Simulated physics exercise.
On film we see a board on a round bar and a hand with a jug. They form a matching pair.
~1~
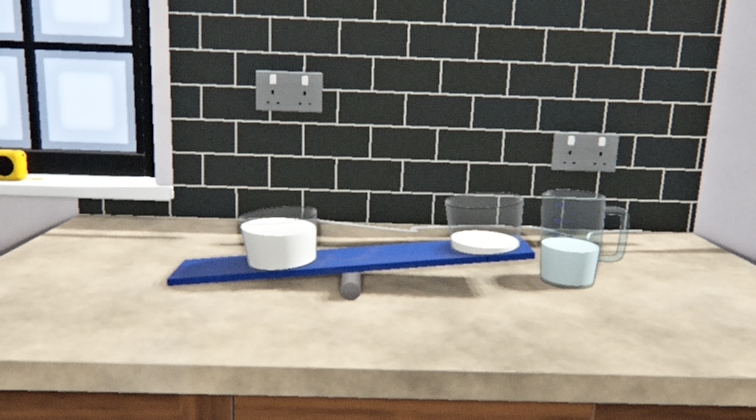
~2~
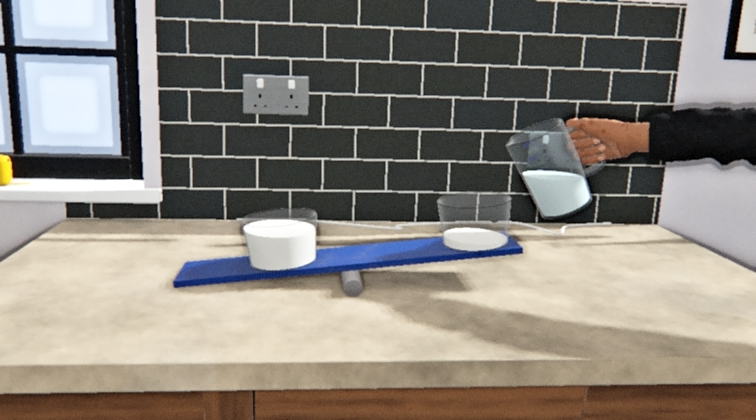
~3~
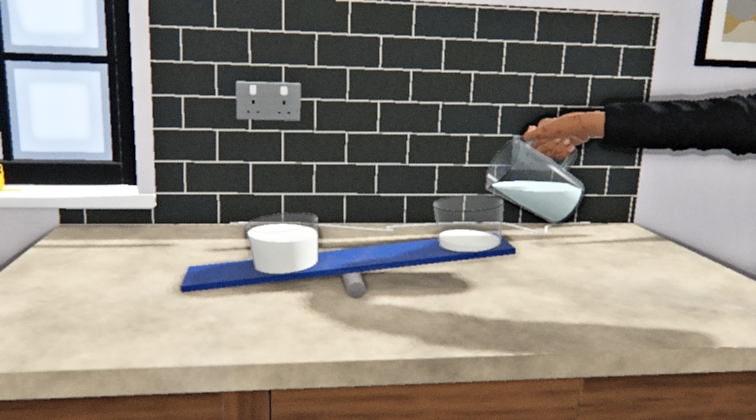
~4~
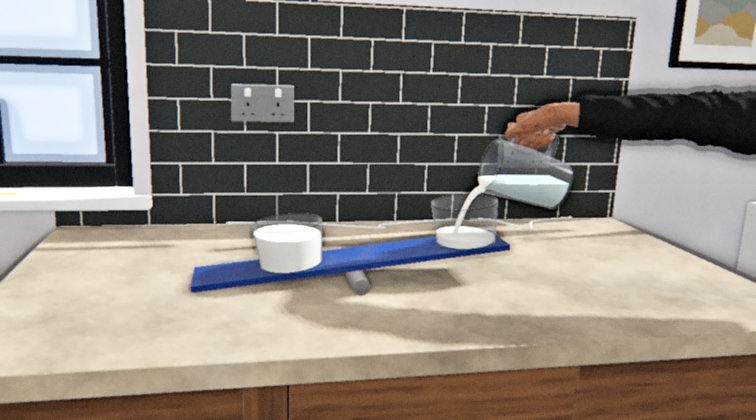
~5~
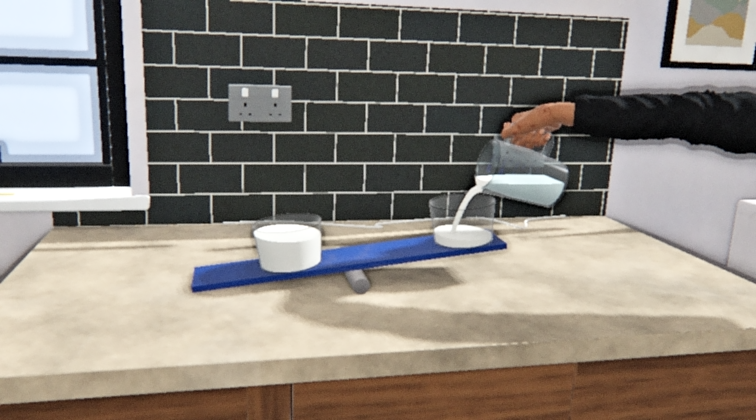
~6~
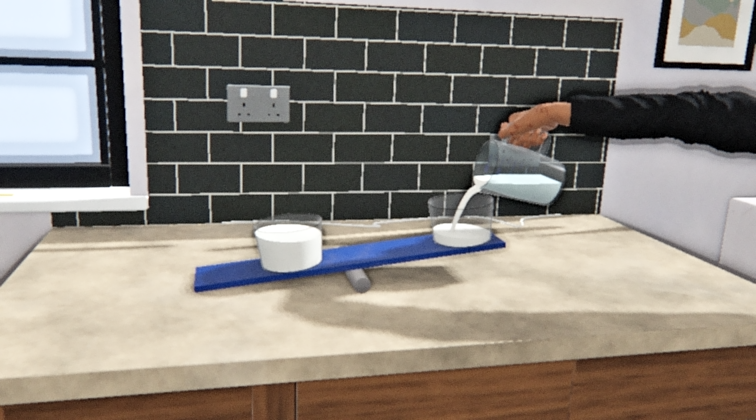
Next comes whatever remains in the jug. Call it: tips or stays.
Tips.
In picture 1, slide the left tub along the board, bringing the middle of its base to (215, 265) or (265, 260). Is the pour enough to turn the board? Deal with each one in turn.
Log, try 1 then try 2: Unchanged, tilts the other way.
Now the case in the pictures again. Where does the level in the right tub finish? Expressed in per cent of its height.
My estimate is 55 percent.
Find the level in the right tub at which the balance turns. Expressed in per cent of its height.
Around 25 per cent, I'd say.
A moment on, the right tub is about a third full; the board has swung over, and that end is down.
Further on, the right tub is about half full; the board has swung over, and that end is down.
When it is over, the right tub is about half full; the board has swung over, and that end is down.
